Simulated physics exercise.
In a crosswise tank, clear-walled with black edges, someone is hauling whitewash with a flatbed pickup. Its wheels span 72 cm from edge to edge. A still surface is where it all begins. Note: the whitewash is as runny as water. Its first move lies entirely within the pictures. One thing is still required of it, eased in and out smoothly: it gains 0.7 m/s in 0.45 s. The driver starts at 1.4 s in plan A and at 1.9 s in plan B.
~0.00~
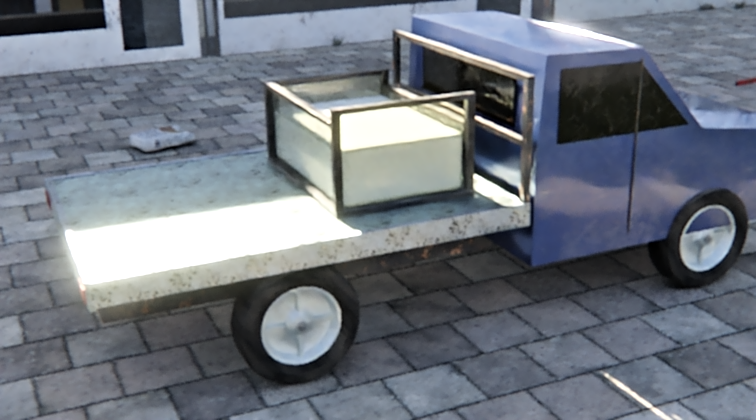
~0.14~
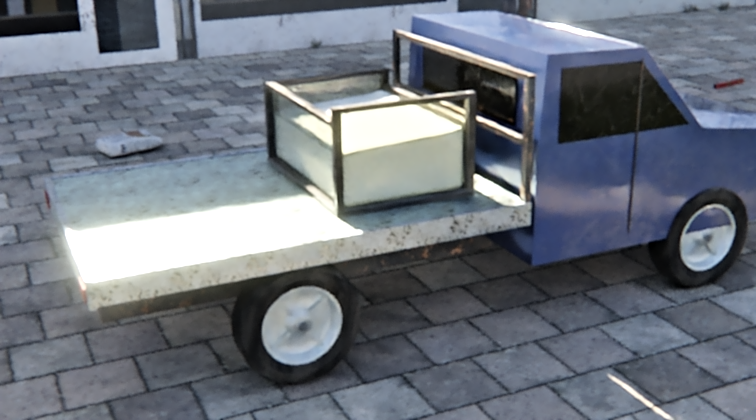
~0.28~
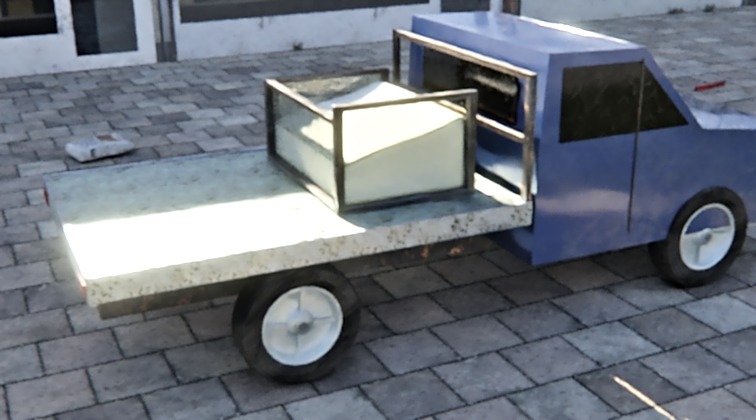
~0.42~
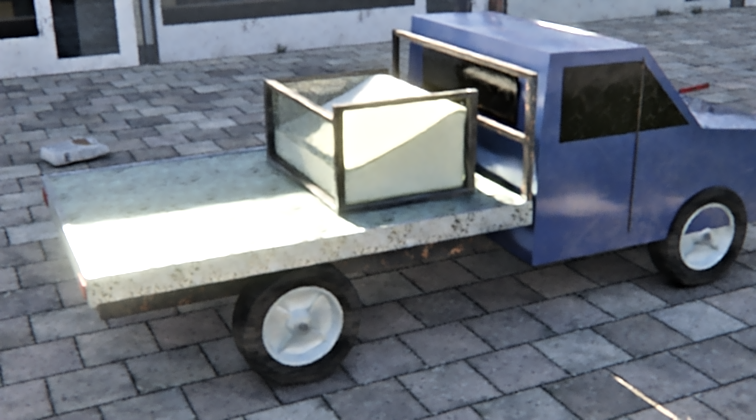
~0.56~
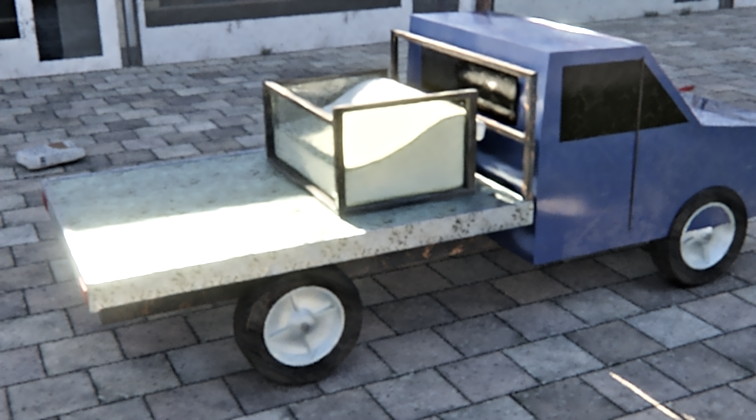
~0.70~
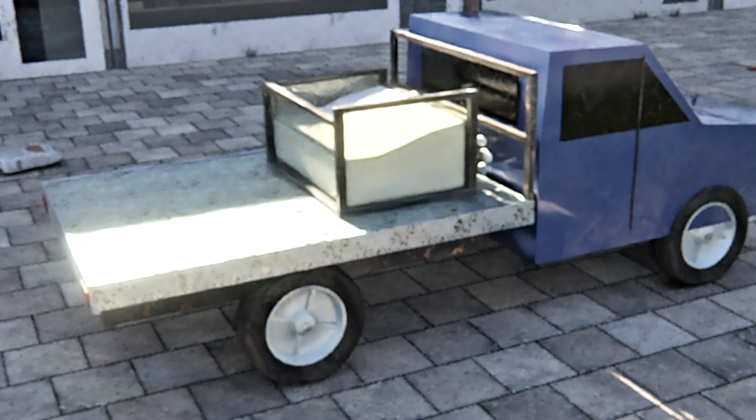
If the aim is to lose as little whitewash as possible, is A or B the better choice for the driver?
A.
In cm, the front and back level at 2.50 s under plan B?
Front level 26 cm, back level 40 cm.
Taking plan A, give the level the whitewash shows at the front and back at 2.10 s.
Front: 22 cm; back: 46 cm.
For plan A, By 2.10 s front 21 cm, middle 34 cm, back 47 cm above the floor; the loss stands at 3 per cent, over the front.
For plan A, By 4.84 s the loss stands at 5 per cent, over the front, 17 of 322 litres.
For plan B, By 2.50 s front 25 cm, middle 33 cm, back 41 cm above the floor; the loss stands at 5 per cent, over the front.
For plan B, By 5.34 s the loss stands at 9 per cent, over the front, 28 of 322 litres.
